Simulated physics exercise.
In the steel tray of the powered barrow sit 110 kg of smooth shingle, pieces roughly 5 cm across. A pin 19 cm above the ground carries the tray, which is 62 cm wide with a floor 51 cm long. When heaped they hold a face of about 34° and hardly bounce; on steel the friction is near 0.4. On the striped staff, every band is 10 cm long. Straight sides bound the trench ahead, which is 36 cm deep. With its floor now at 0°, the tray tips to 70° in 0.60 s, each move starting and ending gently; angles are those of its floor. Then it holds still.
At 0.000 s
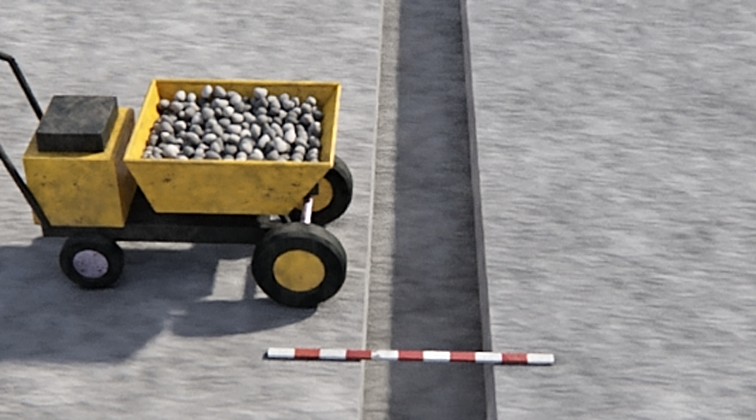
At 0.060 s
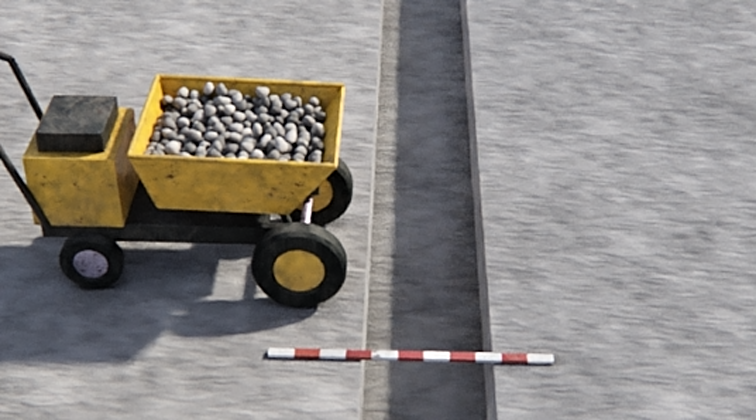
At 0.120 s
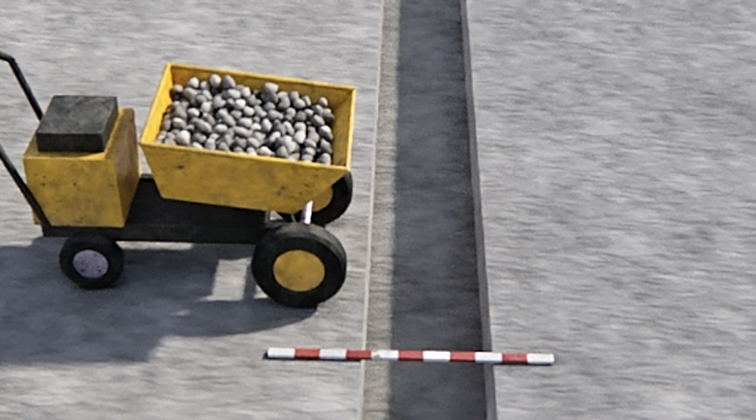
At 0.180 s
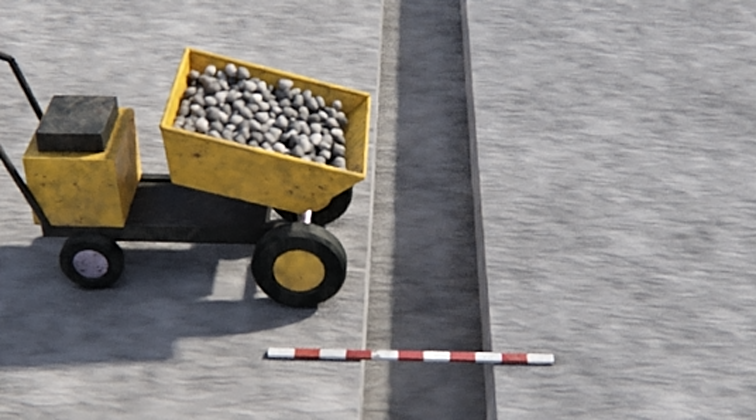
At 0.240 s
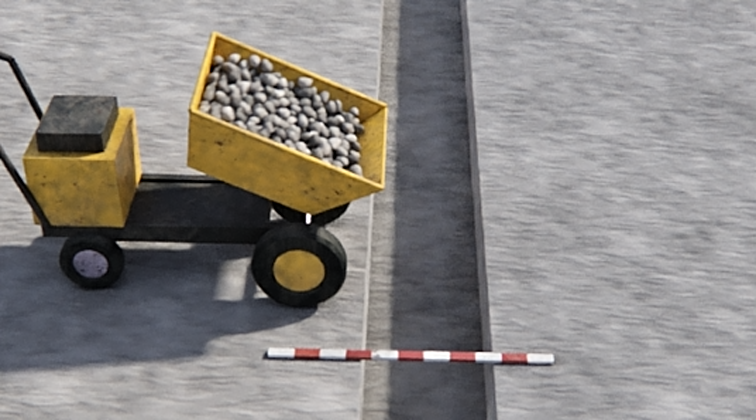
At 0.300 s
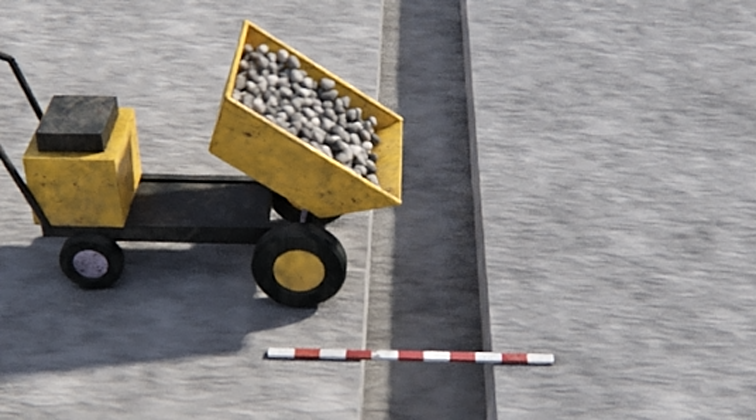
The yellow tray of a small barrow, loaded with smooth grey stones, tilted steadily forward to the right, its back end rising high while the wheels stayed still beside a straight-sided trench.
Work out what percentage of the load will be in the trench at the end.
It comes to roughly 51 percent of the load.
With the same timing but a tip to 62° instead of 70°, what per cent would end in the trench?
The trench would hold about 50% of it.
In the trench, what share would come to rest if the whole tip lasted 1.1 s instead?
With that timing, about 70 per cent.
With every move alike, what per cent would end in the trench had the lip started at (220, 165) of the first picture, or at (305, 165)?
The first start gives about 95 per cent, the second about 70.
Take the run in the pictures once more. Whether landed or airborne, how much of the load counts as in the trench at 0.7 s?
Around 20 per cent of it, at that instant.
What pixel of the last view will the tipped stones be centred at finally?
Their middle ends up near (479, 300).
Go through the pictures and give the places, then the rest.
In the first frame, lip at (331, 165), floor tilted 0°, highest stones at (220, 103).
In the second frame, the tray is at 2°, its lip at (336, 167); the top of the load is at (213, 104); the stones move at 0.5 m/s on average.
In the third frame, the tray is at 7°, its lip at (348, 170); the top of the load is at (197, 95); the stones move at 0.9 m/s on average.
In the fourth frame, lip at (364, 178), floor tilted 15°, highest stones at (211, 82); the stones move at 1.2 m/s on average.
In the fifth frame, lip at (383, 189), floor tilted 25°, highest stones at (222, 75); the stones move at 1.4 m/s on average.
In the sixth frame, the tray is at 35°, its lip at (400, 204); the top of the load is at (249, 66); the stones move at 1.5 m/s on average.
After 0.4 s the floor is at 59°; 100 % in the tray; the foremost stones are at (410, 203).
After 0.7 s the floor is at 70°; 71 % in the tray, 21 % in the trench, 7 % past the trench; the foremost stones are at (508, 264).
After 1.0 s the floor is at 70°; 17 % in the tray, 33 % in the trench, 50 % past the trench; the foremost stones are at (704, 266).
After 3.0 s the floor is at 70°; 0 % in the tray, 51 % in the trench, 49 % past the trench; the foremost stones are past the picture's edge.
